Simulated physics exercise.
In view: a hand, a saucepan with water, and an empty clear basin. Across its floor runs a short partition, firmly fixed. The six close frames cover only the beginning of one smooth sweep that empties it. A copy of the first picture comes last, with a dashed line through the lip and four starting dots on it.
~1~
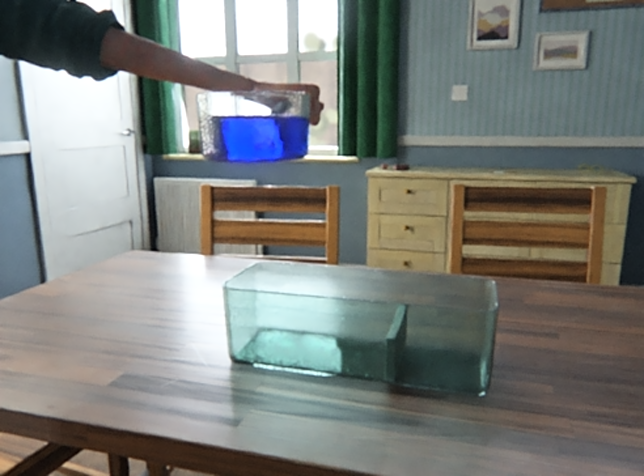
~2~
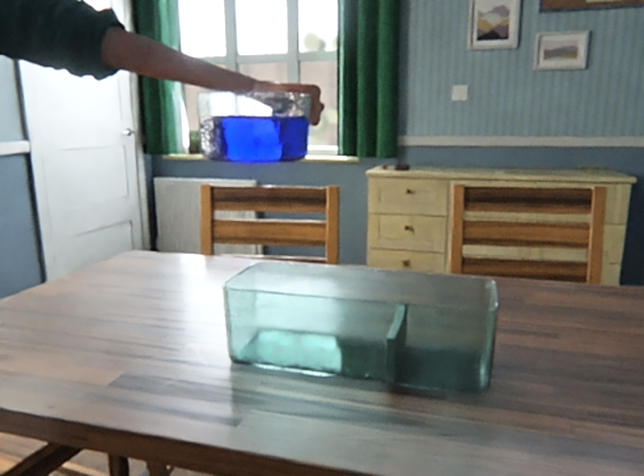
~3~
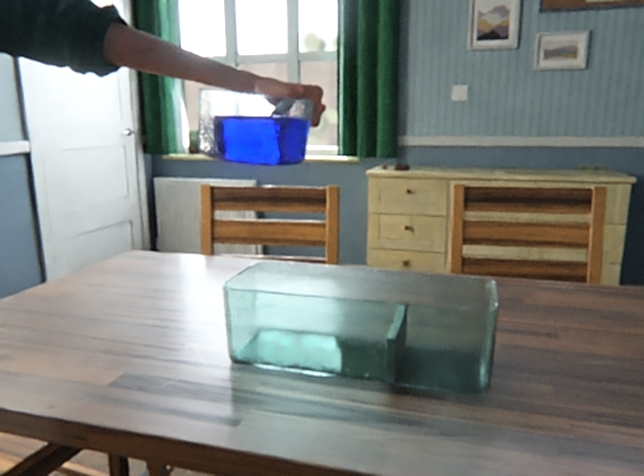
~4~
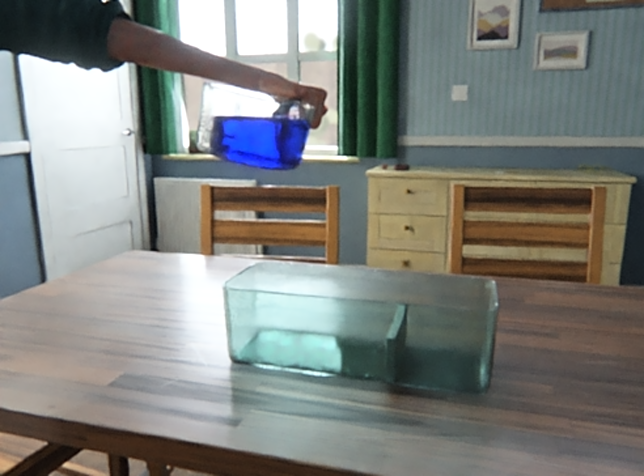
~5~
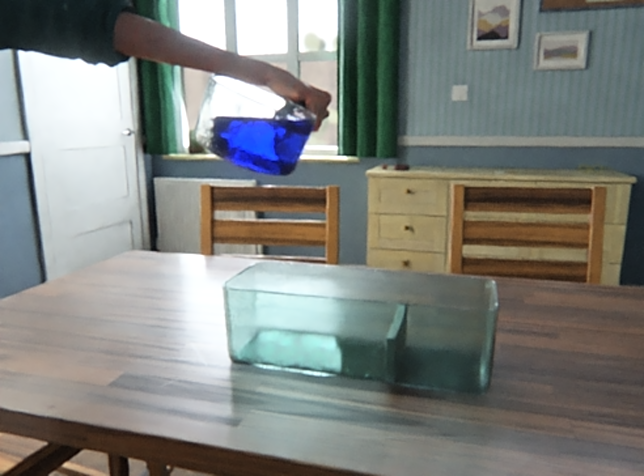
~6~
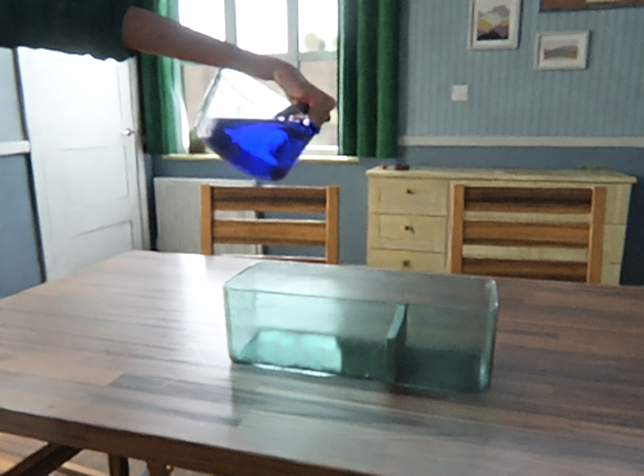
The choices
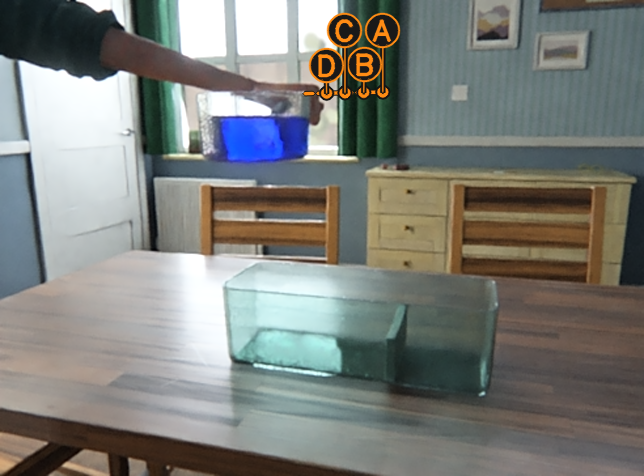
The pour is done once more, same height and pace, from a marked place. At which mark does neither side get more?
C.
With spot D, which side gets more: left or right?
The left one.
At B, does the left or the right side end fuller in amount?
The right one.
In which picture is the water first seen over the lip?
Picture 6.
On the marked copy, A at (382, 92); B at (363, 92); C at (344, 92); D at (326, 93).
With A, about 7 % ends left of the wall and 90 % right of it.
With B, about 22 % ends left of the wall and 76 % right of it.
With C, about 49 % ends left of the wall and 50 % right of it.
With D, about 78 % ends left of the wall and 19 % right of it; 3 % is lost outside.
